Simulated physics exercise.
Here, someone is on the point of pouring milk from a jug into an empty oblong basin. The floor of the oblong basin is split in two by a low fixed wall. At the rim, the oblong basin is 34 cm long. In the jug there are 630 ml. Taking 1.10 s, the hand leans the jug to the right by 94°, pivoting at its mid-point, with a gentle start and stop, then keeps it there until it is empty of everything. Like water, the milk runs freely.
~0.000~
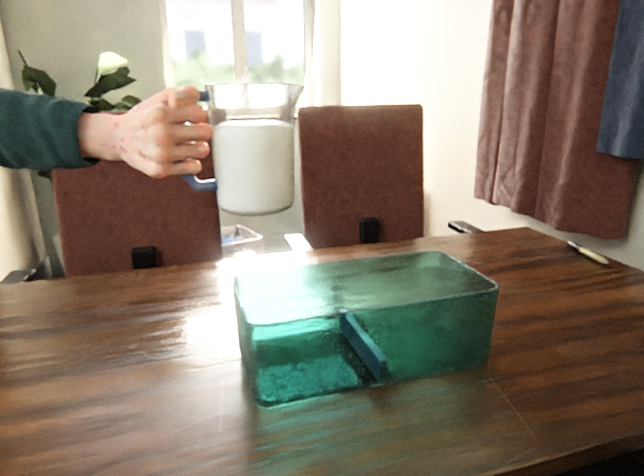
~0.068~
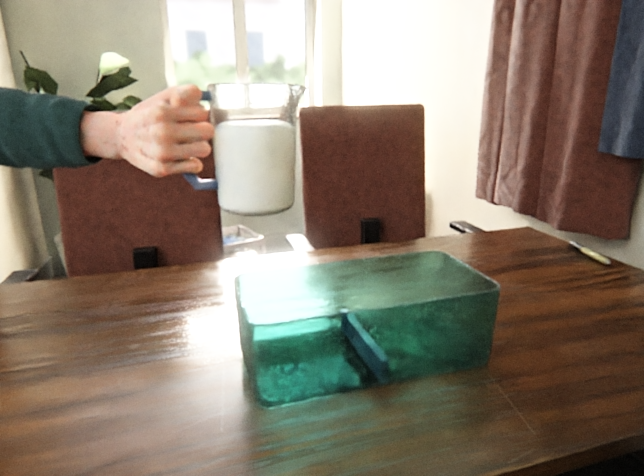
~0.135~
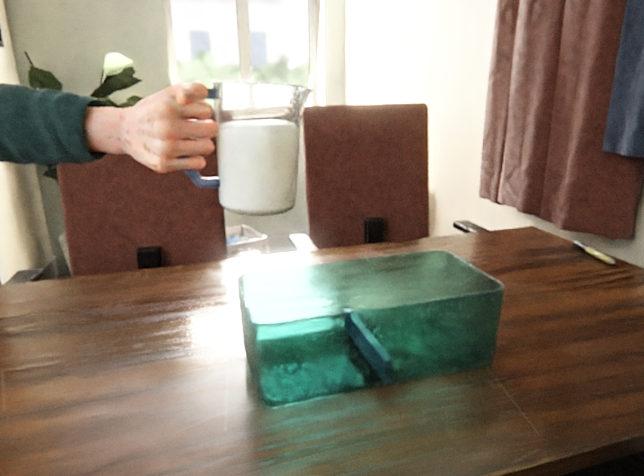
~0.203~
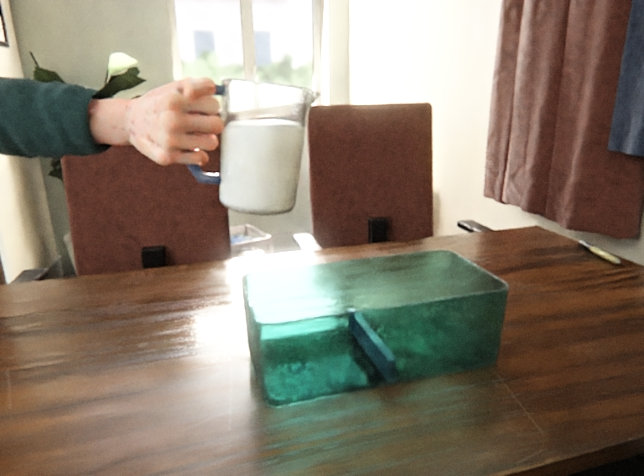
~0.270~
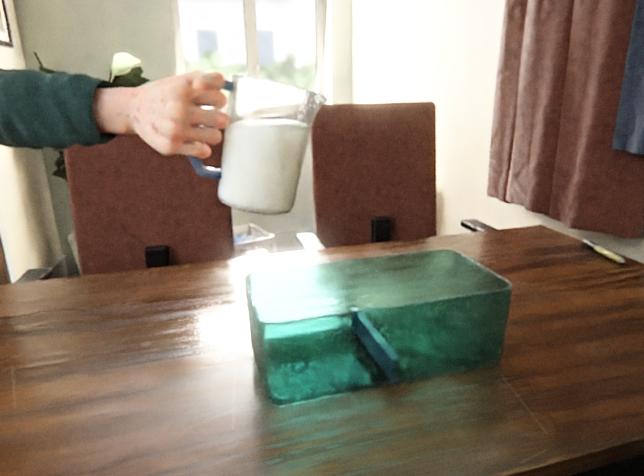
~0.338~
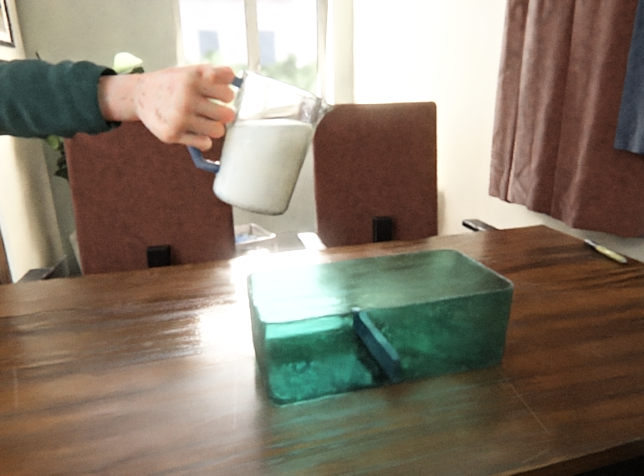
A hand holds a jug of milk above a green basin and tilts it rightward.
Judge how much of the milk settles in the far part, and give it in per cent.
Some 88 per cent settles in the far part.
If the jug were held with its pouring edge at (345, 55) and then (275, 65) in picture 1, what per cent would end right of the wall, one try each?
About 85 %, then about 60 %.
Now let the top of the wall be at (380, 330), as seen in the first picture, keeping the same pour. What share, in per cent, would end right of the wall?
Estimate: Close to 60 per cent.
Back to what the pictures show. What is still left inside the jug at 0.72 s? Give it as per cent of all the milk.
About 92 per cent.
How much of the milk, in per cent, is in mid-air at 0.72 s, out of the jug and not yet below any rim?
Near 7 per cent of it all.
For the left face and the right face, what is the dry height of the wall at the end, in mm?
Noted: Left near 32 mm, right near 14 mm.
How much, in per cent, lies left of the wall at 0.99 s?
The left part holds some 0 per cent.
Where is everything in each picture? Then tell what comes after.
Tilt 0°; pouring edge (305, 85); surface from (212, 125) to (289, 123); the oblong basin's rim runs from (239, 299) to (468, 268); the wall's top is at (361, 333), in the first frame.
Tilt 1°; pouring edge (307, 86); surface from (214, 126) to (291, 123), in the second frame.
Tilt 3°; pouring edge (313, 89); surface from (217, 125) to (295, 124), in the third frame.
Tilt 8°; pouring edge (321, 93); surface from (224, 126) to (300, 124), in the fourth frame.
Tilt 13°; pouring edge (328, 99); surface from (228, 126) to (307, 123), in the fifth frame.
Tilt 20°; pouring edge (334, 107); surface from (229, 130) to (311, 123), in the sixth frame.
Then, 0.72 s in, the tilt is 69° and 93 per cent is still to pour, 0 is left of the wall and 0 right of it.
Then, 0.99 s in, the tilt is 92° and 51 per cent is still to pour, 0 is left of the wall and 23 right of it.
Then, 1.28 s in, the tilt is 94° and 15 per cent is still to pour, 3 is left of the wall and 69 right of it.
Then, 1.60 s in, the tilt is 94° and 4 per cent is still to pour, 5 is left of the wall and 86 right of it.
Finally, 10 per cent lies left of the wall, 88 right of it and 2 outside.
